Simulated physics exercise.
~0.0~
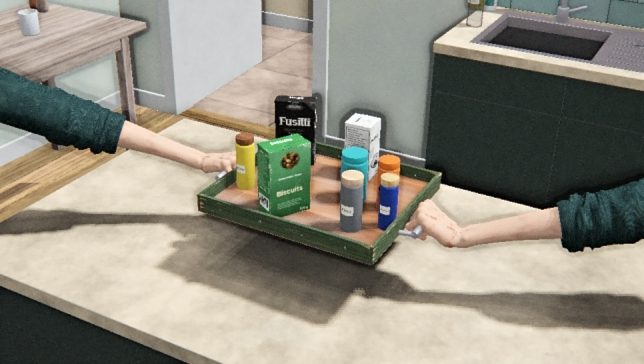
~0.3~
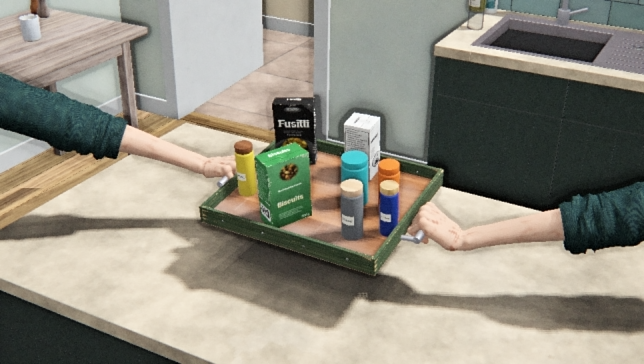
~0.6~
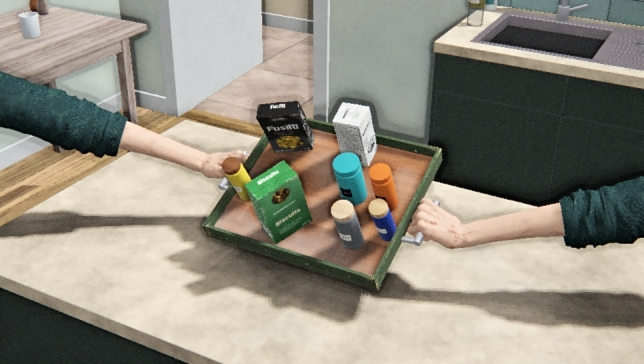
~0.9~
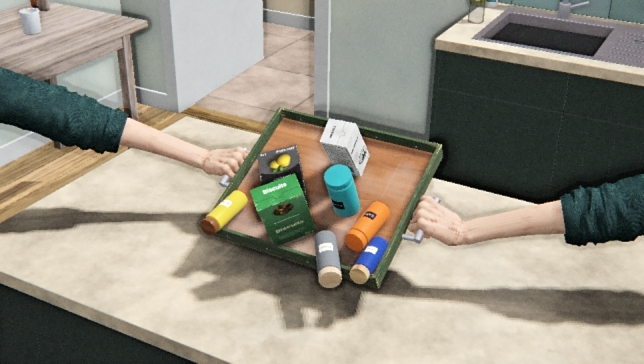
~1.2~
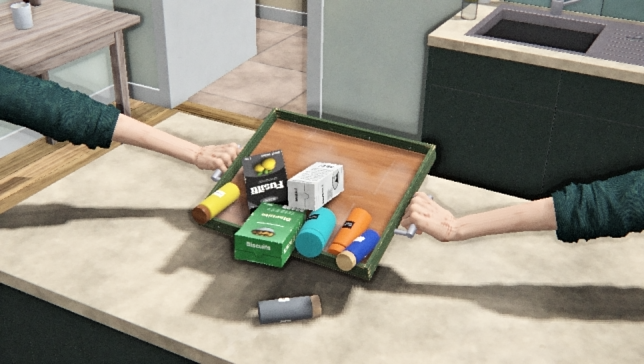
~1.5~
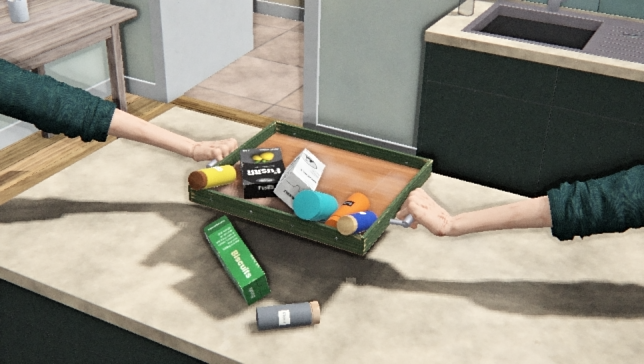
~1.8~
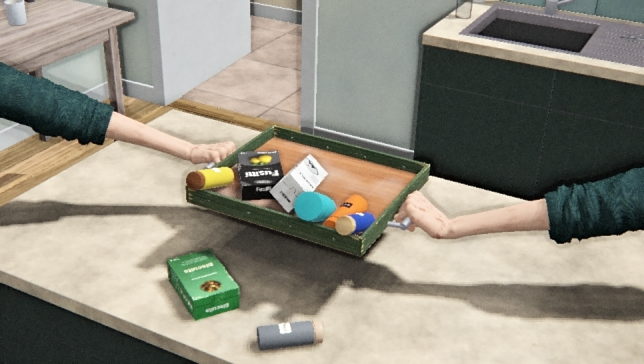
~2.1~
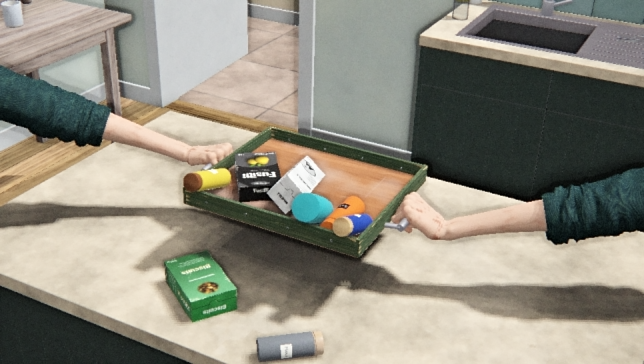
A green-rimmed tray is held level by two hands in dark green sleeves over a pale kitchen counter, seen from above, with a sink behind at right and a wooden table at left. On it stand a green packet, a black packet, a white carton, a turquoise jar and yellow, grey, orange and blue shakers. The hands tip the near edge down, and the load leans, slides and topples. The grey shaker drops onto the counter, then the green packet tumbles after it. The tray levels, leaving those two lying on the counter and the rest toppled aboard.
